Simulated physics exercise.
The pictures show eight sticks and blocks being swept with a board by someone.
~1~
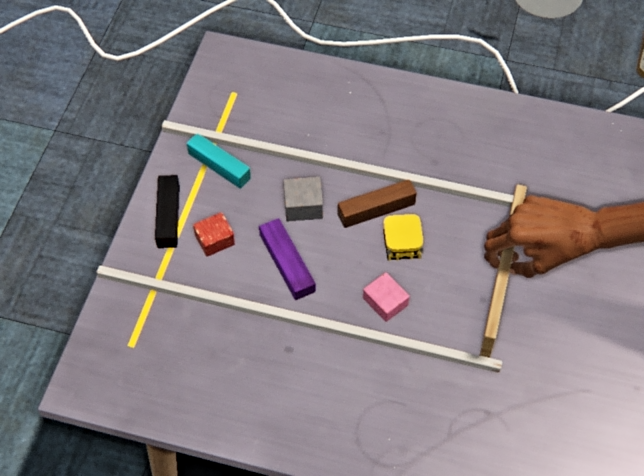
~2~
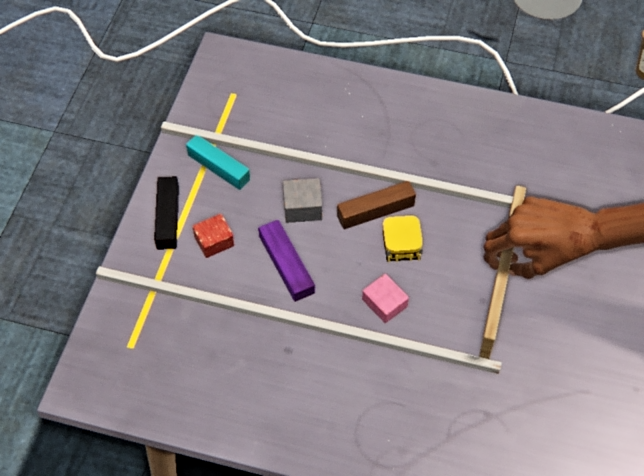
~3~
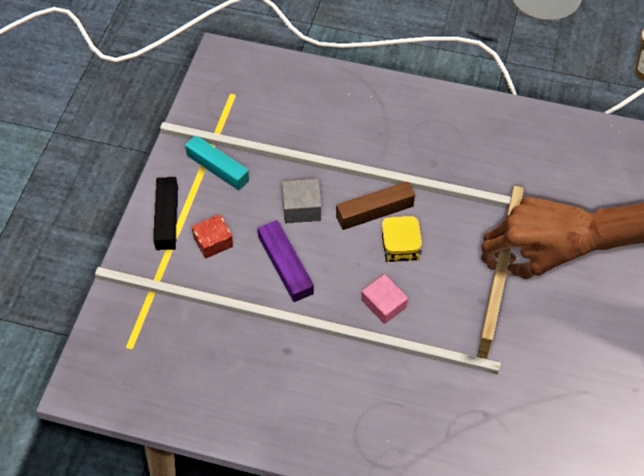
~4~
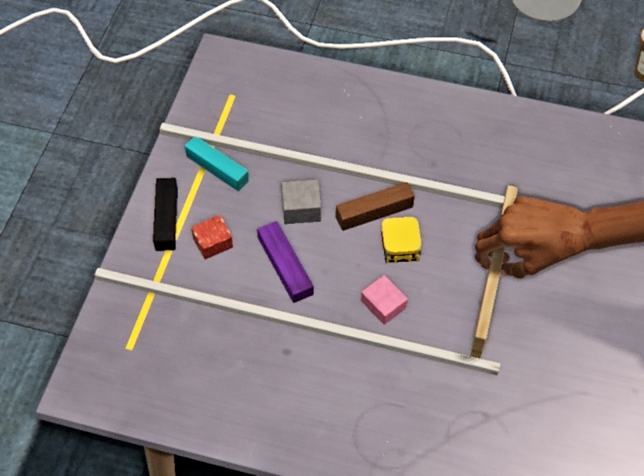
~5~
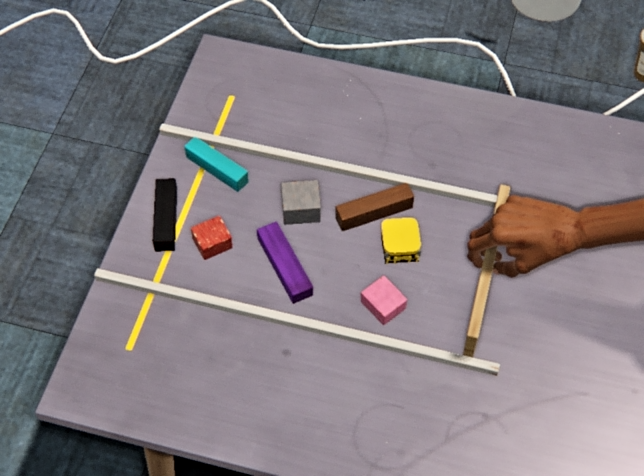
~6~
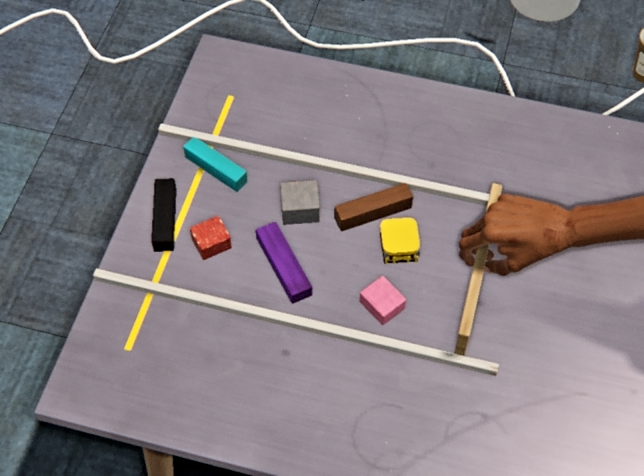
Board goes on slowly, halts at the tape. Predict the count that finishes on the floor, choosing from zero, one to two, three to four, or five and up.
The count on the floor is three to four.
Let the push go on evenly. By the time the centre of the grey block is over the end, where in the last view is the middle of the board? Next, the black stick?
About (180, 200), and (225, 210) for the other.
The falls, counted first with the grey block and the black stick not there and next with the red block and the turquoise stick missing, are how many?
It would be 2 and 1.
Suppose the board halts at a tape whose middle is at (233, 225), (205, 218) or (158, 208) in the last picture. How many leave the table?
So, one try after another, the floor gets 0, then 2, then 5.
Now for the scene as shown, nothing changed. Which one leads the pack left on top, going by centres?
The grey block finishes closest.
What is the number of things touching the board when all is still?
Contact count: 3.
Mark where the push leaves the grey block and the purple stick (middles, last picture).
The grey block stops around (150, 145); the purple stick around (127, 230).
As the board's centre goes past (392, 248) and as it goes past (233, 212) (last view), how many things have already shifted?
By then 3, and later 8.
Early on, none off yet; black stick at rest near (164, 214); turquoise stick at rest near (215, 164); red block at rest near (211, 238).
A while later, none off yet; black stick at rest near (164, 214); turquoise stick travelled a little near (197, 154); red block at rest near (211, 238).
Further along, none off yet; black stick travelled a little near (127, 202); turquoise stick travelled about its own width near (147, 134); red block travelled well along near (143, 221).
Finally, the number that fall off is three or four; lost, red block, turquoise stick and black stick.
